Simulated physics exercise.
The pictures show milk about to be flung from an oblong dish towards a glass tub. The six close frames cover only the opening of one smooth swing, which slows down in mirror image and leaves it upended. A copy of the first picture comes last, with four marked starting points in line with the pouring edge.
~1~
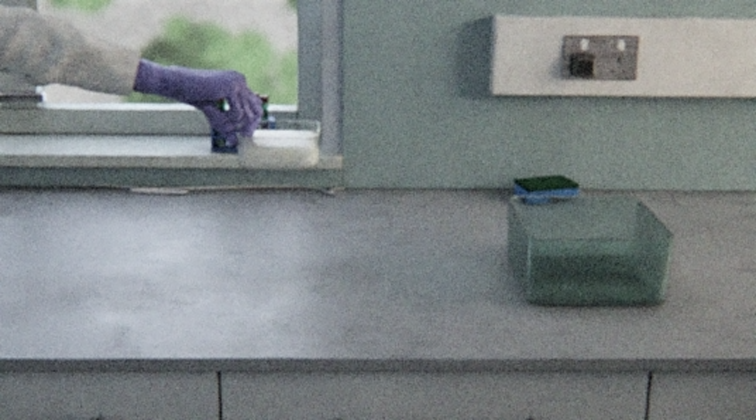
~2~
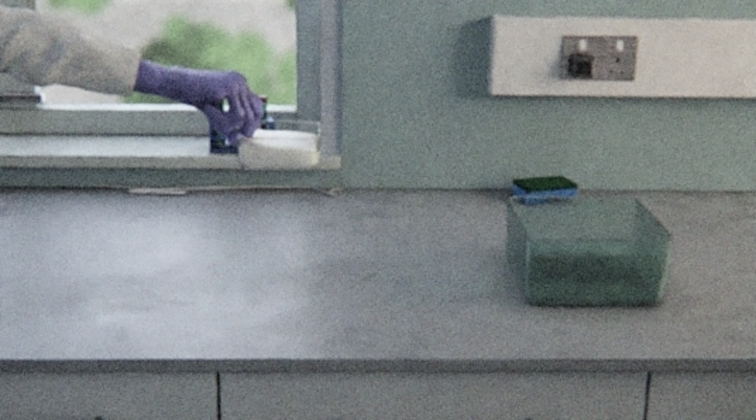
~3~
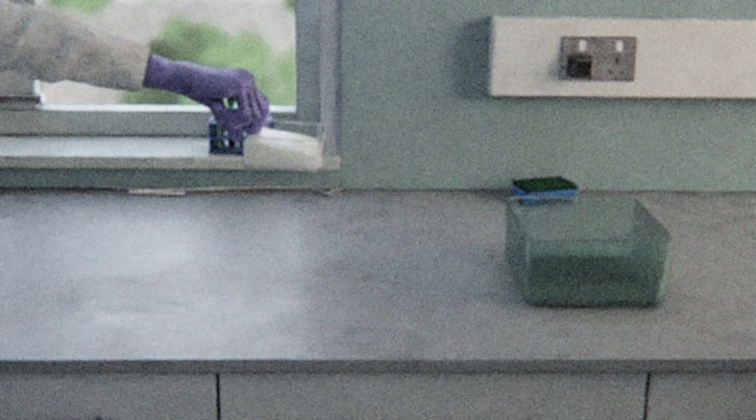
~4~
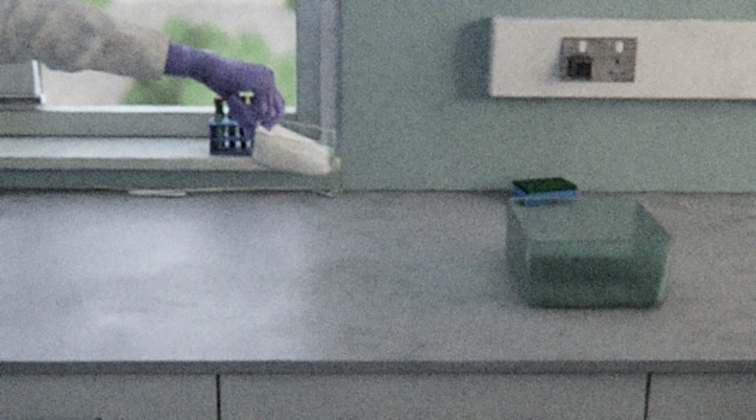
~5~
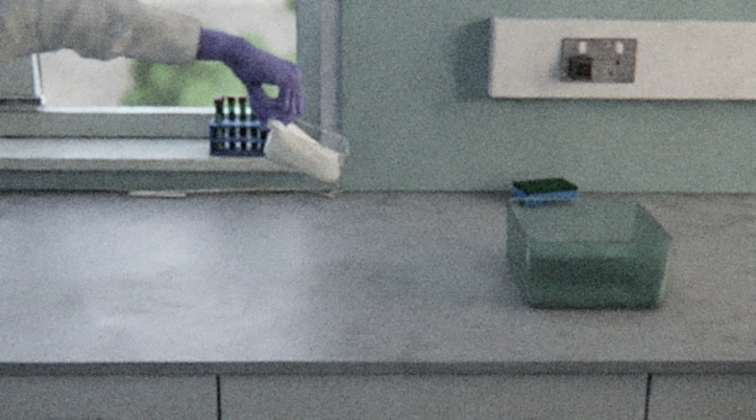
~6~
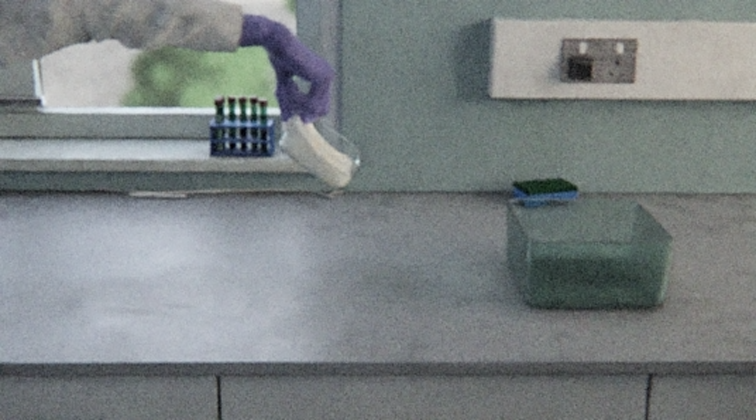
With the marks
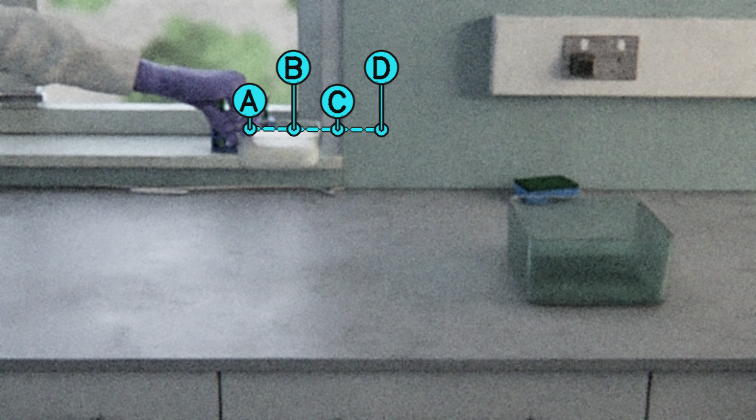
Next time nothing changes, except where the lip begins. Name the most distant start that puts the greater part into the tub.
That is spot D.
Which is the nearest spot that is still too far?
C.
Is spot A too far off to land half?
Yes, that goes wrong.
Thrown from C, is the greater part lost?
Yes, it does.
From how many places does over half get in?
One of them.
On the marked copy, A at (249, 128); B at (293, 129); C at (337, 129); D at (381, 129).
With A, about 0 % lands in the tub, 100 % falls short.
With B, about 0 % lands in the tub, 90 % falls short and 10 % goes beside or beyond.
With C, about 7 % lands in the tub, 88 % falls short and 6 % goes beside or beyond.
With D, about 71 % lands in the tub, 12 % falls short and 17 % goes beside or beyond.
